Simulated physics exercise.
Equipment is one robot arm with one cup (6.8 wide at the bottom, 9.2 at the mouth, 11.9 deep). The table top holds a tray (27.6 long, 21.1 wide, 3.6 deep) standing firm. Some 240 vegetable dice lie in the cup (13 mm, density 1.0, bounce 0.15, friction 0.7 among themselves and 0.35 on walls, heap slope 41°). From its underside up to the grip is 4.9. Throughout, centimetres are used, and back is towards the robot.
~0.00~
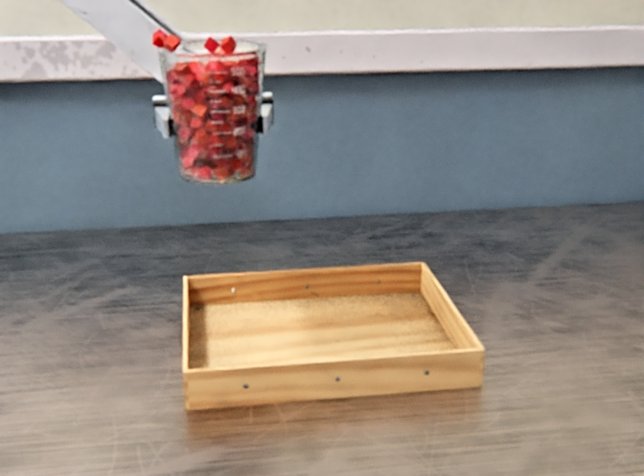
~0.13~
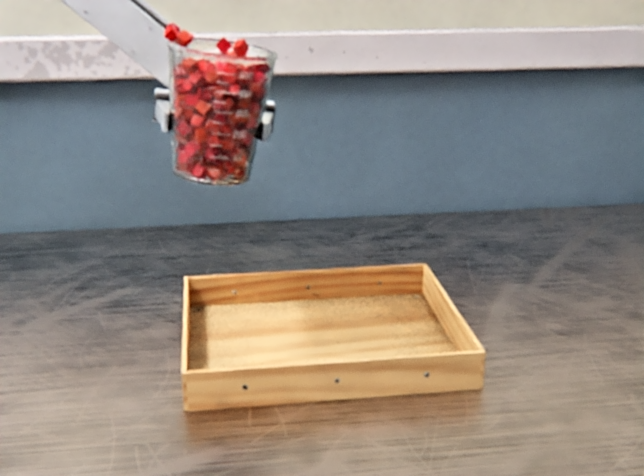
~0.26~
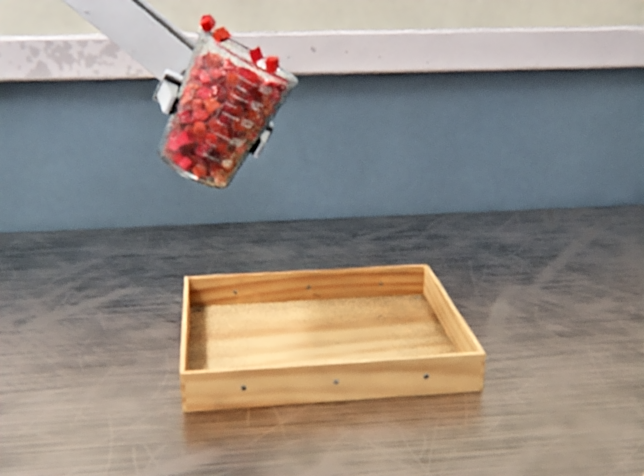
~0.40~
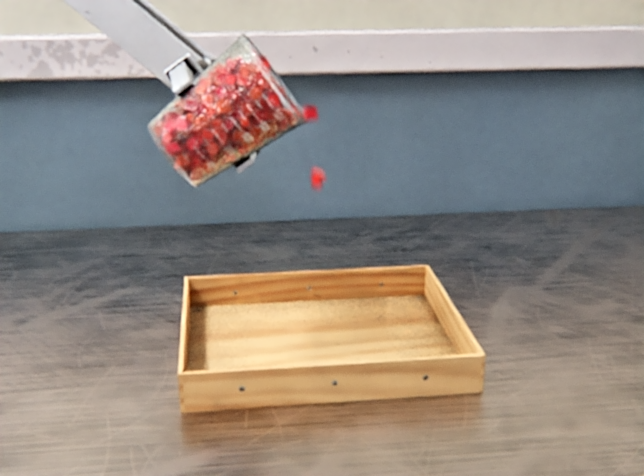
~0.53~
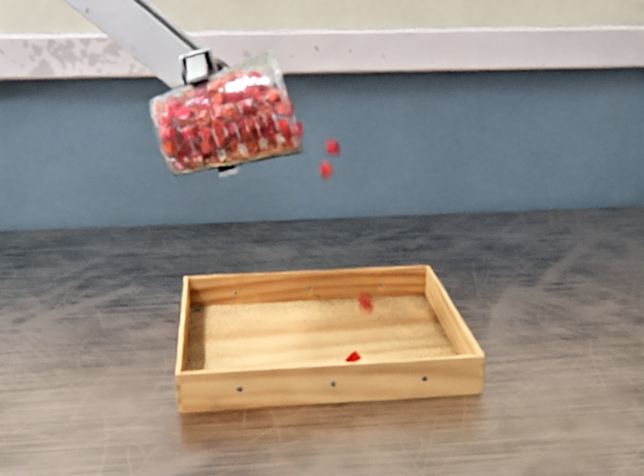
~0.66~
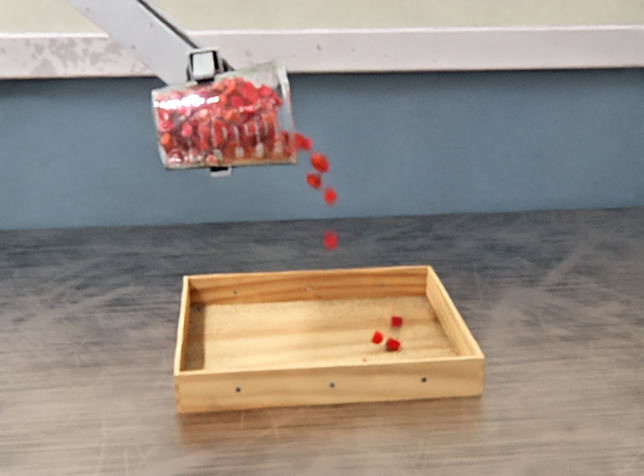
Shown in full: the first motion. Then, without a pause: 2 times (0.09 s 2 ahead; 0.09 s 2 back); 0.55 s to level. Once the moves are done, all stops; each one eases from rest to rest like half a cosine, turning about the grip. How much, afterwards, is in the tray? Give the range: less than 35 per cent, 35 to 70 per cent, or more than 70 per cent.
The share is 35 to 70 per cent.
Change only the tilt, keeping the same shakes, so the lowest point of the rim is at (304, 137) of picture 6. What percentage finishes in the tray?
The share is around 20 %.
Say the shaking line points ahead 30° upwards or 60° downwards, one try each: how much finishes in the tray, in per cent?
You'd get some 55 per cent with the first setting and some 10 per cent with the second.
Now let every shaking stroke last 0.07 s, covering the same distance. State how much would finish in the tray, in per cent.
I'd expect close to 60 in a hundred.
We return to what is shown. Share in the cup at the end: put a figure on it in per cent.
I'd put it close to 55 per cent.
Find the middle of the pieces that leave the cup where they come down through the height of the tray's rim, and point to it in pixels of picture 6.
They come down centred close to (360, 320).
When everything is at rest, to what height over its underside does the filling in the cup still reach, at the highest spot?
I'd say close to 9.0 cm.
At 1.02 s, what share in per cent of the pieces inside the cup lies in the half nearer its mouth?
About 65 per cent.
After 1.02 s, tilted 83° forward, highest piece 25 above the table; 152 in the cup, 55 in the tray, 29 in flight or on a rim.
After 1.39 s, tilted 20° forward, highest piece 30 above the table; 126 in the cup, 110 in the tray.
After 1.77 s, level, highest piece 28 above the table; 126 in the cup, 110 in the tray.
After 2.82 s, level, highest piece 28 above the table; 126 in the cup, 110 in the tray.
At rest, 126 in the cup, 110 in the tray. That is 47 % in the tray.
